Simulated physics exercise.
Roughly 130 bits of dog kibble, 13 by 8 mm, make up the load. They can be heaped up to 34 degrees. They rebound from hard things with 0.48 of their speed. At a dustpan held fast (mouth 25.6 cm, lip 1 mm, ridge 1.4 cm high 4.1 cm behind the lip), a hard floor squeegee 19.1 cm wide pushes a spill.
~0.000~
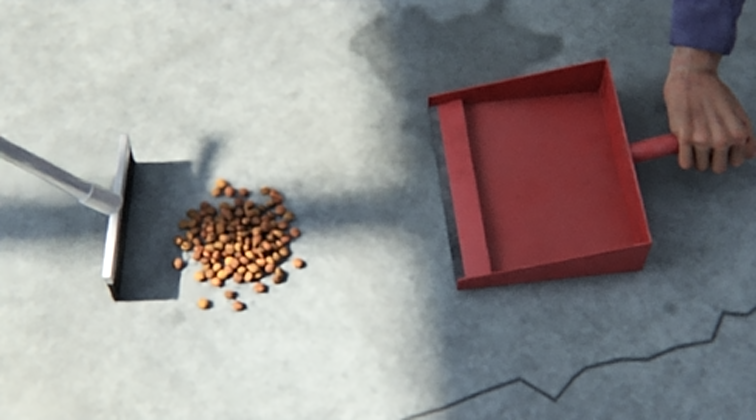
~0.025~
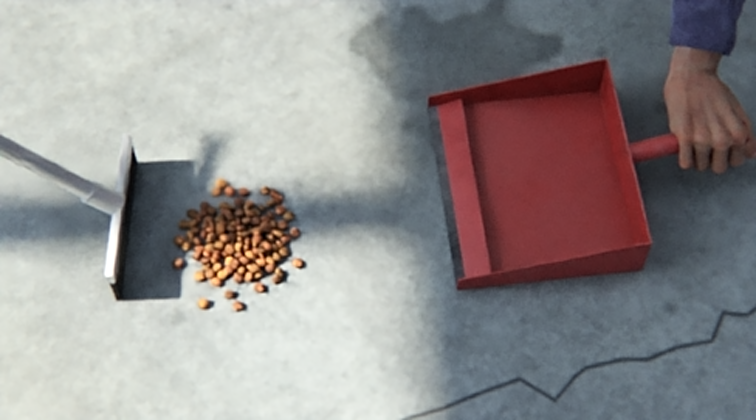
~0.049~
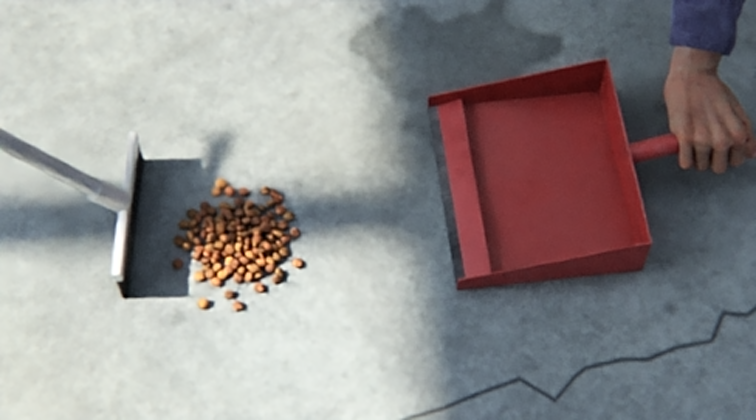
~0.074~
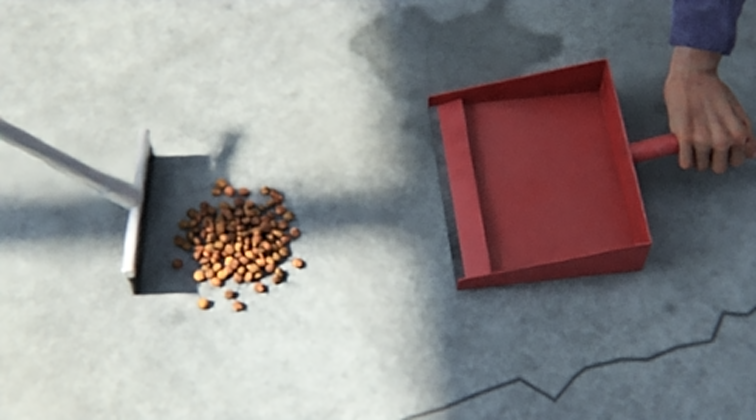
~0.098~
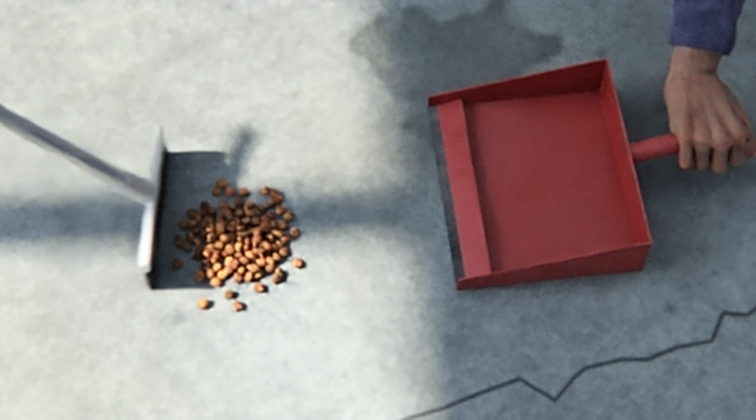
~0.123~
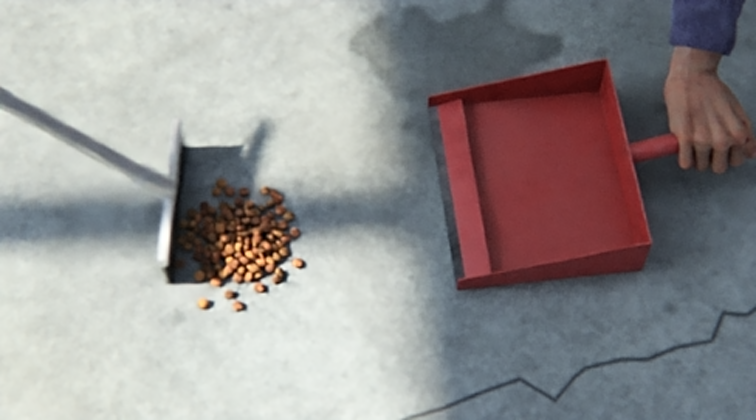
A squeegee slides right toward a kibble pile while a hand holds a red dustpan still.
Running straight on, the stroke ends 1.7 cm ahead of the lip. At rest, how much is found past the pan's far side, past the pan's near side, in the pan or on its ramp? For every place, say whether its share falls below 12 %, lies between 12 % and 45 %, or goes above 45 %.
Far side: A scattering, near side: A scattering, pan: A decent share.
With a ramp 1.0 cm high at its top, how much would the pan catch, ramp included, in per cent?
Estimate: About 20 in a hundred.
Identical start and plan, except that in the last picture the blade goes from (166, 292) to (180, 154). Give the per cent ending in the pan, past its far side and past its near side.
Per cent by place - pan 20, far side 0, near side 40.
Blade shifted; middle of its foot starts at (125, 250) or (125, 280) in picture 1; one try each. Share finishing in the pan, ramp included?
Close to 30 in a hundred, then close to 30 in a hundred.
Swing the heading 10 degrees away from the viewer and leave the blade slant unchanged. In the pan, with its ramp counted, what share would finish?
That would give about 5 percent.
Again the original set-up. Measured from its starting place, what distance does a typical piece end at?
About 22 cm.
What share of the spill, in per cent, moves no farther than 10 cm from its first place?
Near 30 per cent.
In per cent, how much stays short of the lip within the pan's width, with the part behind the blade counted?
That works out near 80 percent.
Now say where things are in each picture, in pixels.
Blade from (109, 279) to (126, 142), moved 0.0 cm, 0 of the pieces shifted so far; middle of the pieces at (240, 242); pan at (547, 184), in the first frame.
Blade from (111, 278) to (128, 141), moved 0.3 cm, 0 of the pieces shifted so far; middle of the pieces at (240, 242), in the second frame.
Blade from (118, 276) to (135, 139), moved 1.1 cm, 0 of the pieces shifted so far; middle of the pieces at (240, 242), in the third frame.
Blade from (130, 272) to (146, 136), moved 2.5 cm, 0 of the pieces shifted so far; middle of the pieces at (240, 242), in the fourth frame.
Blade from (145, 267) to (160, 131), moved 4.3 cm, 0 of the pieces shifted so far; middle of the pieces at (240, 242), in the fifth frame.
Blade from (164, 261) to (178, 126), moved 6.5 cm, 0 of the pieces shifted so far; middle of the pieces at (240, 242); pan at (547, 184). The blade's pace is about 0.90 m/s, heading 13 degrees away from the viewer's side, in the sixth frame.
After 0.30 s, middle of the blade 17 cm from the lip; 0 % over the lip, far side 0 %, near side 0 %.
After 0.41 s, middle of the blade 7 cm from the lip; 0 % over the lip, far side 0 %, near side 0 %.
After 0.66 s, middle of the blade 3 cm from the lip; 15 % over the lip, far side 0 %, near side 0 %.
In the end, at 1.1 s, far side 0 %, near side 0 %, pan 15 %, in front of the lip or behind the blade 80 %.
